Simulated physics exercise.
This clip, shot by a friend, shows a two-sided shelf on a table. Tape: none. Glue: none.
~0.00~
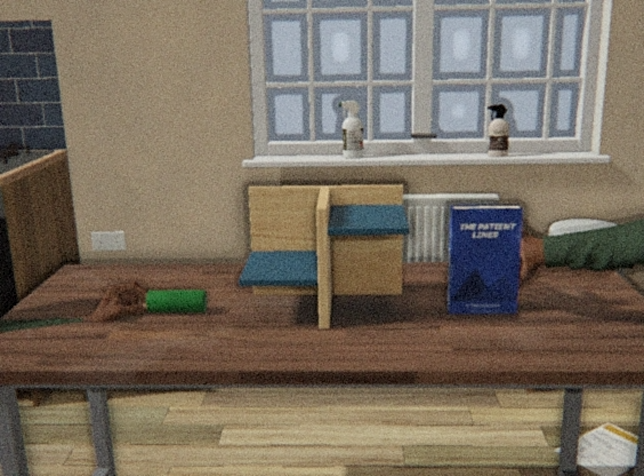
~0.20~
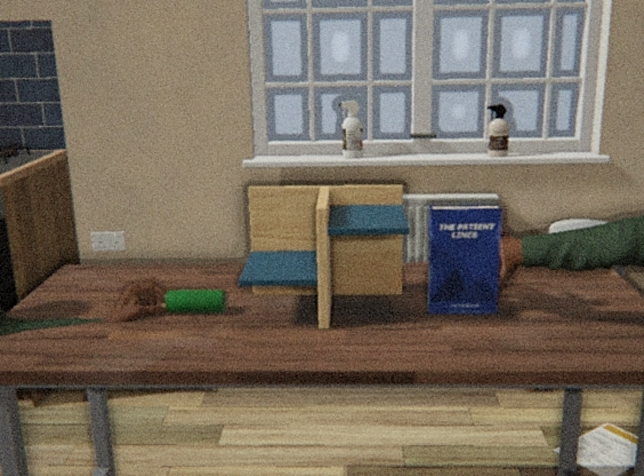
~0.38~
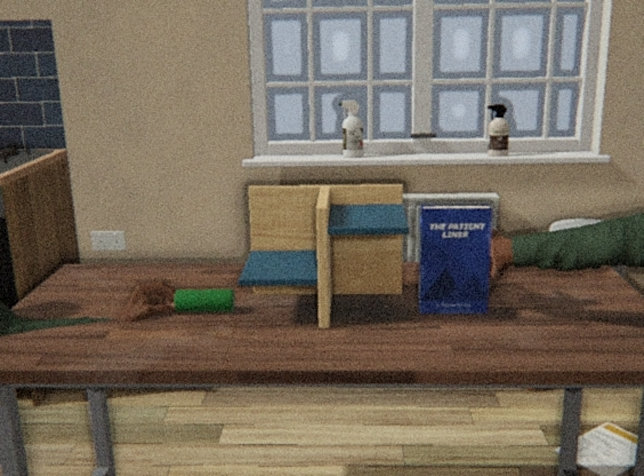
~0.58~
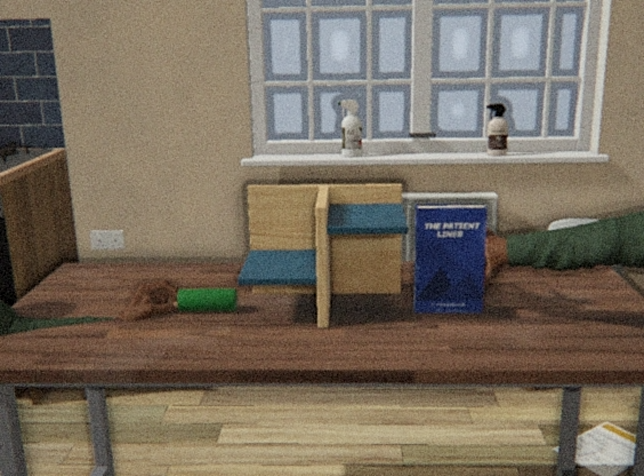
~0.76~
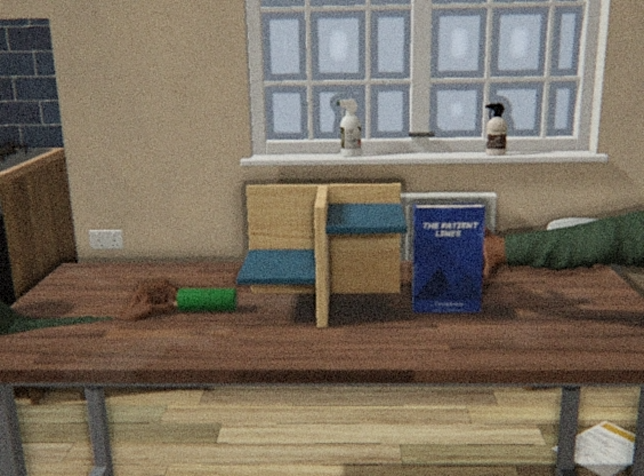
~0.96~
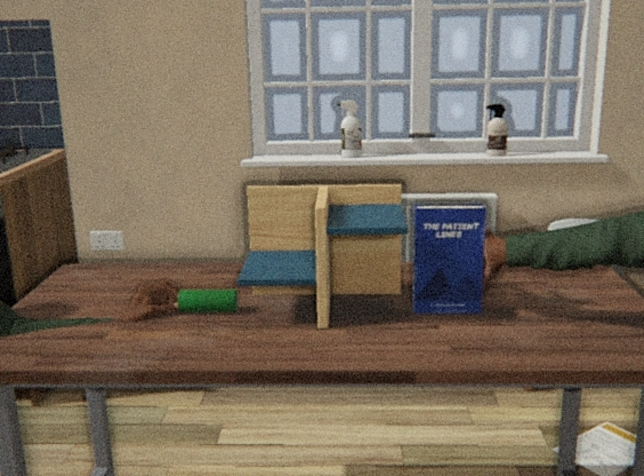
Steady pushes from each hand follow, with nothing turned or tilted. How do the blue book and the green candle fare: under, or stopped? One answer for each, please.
The blue book is stopped; the green candle gets under.
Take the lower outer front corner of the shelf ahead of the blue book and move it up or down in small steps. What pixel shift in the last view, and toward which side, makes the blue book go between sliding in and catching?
Shift: Approx. 16 px, direction up.
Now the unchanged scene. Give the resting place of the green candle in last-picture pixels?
It comes to rest at about (277, 301) in the last picture.
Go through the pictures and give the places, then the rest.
The first picture shows hands sliding the things forward; blue book (484, 260); green candle (177, 302); shelf (325, 254).
The second picture shows hands sliding the things forward; green candle (196, 302); shelf (325, 254).
The third picture shows hands sliding the things forward; blue book (454, 260); shelf (325, 254).
The fourth picture shows hands sliding the things forward; green candle (208, 300); shelf (324, 253).
The fifth picture shows hands sliding the things forward; blue book (447, 259); shelf (323, 253).
The sixth picture shows hands sliding the things forward; blue book (448, 259); green candle (208, 301); shelf (324, 254).
After 1.38 s, blue book sliding up to the opening near (438, 260); green candle sliding up to the opening near (233, 301).
After 1.78 s, blue book stopped at the opening near (438, 260); green candle all the way in near (271, 301).
At rest (4.0 s), the blue book is too tall, near (438, 260); the green candle clears the shelf, near (278, 301).
